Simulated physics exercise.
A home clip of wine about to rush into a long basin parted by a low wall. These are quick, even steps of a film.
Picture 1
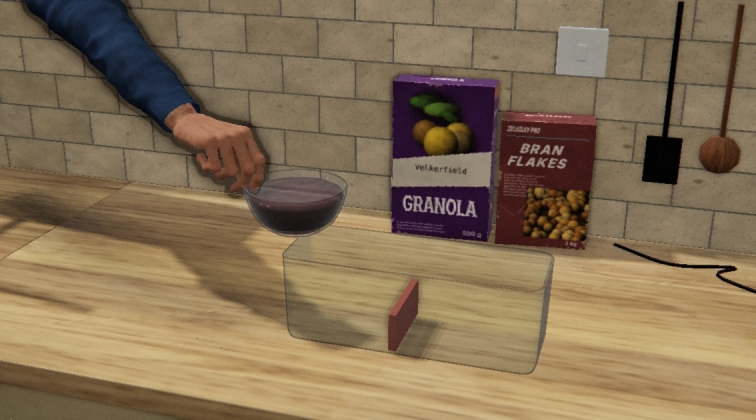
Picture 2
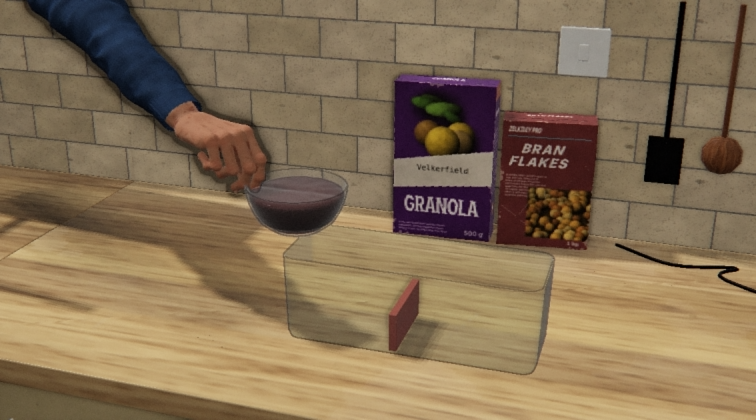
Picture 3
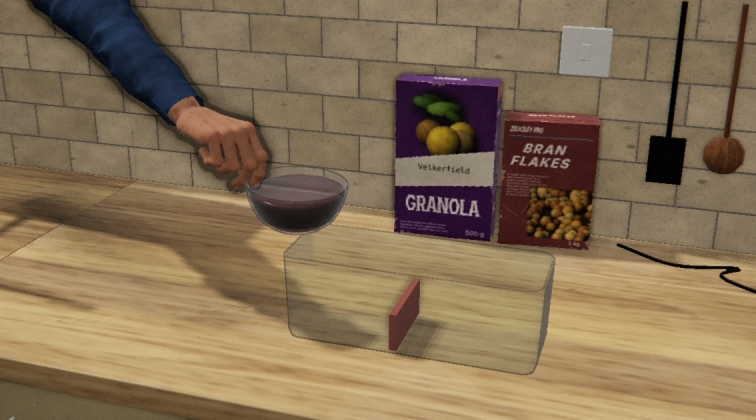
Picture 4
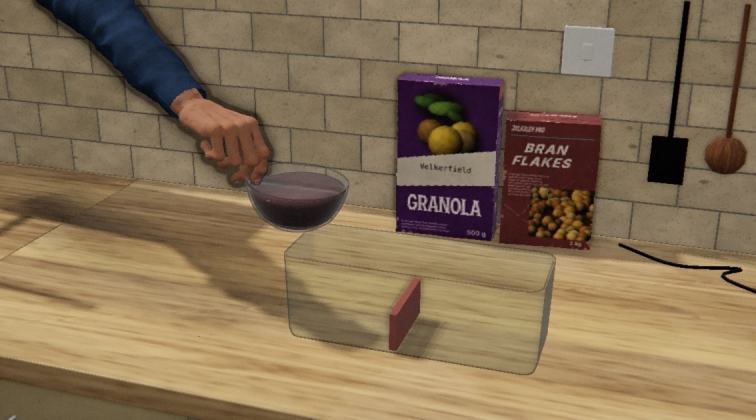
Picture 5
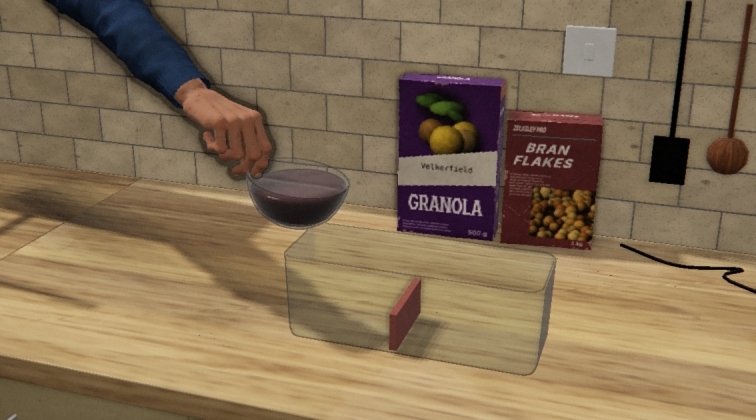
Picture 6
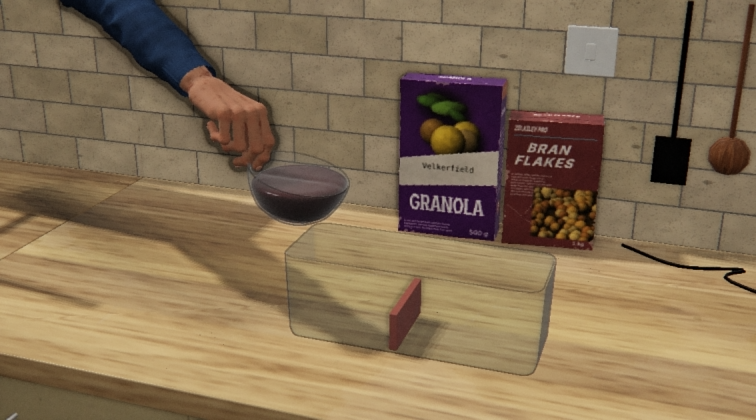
Kitchen counter with a hand gradually tilting a glass bowl of dark wine above a clear basin with a low red divider.
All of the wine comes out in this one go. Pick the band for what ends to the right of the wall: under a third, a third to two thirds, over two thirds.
It comes to between a third and two thirds.
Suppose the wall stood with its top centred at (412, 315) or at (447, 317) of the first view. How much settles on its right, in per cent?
Roughly 50 per cent, and 10 per cent.
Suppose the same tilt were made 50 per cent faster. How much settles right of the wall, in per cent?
Roughly 70 in a hundred.
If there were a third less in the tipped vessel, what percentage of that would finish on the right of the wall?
About 40 per cent.
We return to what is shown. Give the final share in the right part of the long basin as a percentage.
Near 55 %.
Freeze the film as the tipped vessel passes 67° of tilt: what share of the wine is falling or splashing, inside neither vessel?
About 35 per cent.
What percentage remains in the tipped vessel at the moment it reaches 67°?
It comes to 35 per cent or so.
A moment on, the tilt is 67° and 35 per cent is still to pour, 24 is left of the wall and 6 right of it.
Next, the tilt is 102° and 0 per cent is still to pour, 39 is left of the wall and 56 right of it.
Then the tilt is 110° and 0 per cent is still to pour, 44 is left of the wall and 56 right of it.
Later the tilt is 110° and 0 per cent is still to pour, 44 is left of the wall and 56 right of it.
At rest 44 per cent lies left of the wall, 56 right of it and 0 outside.
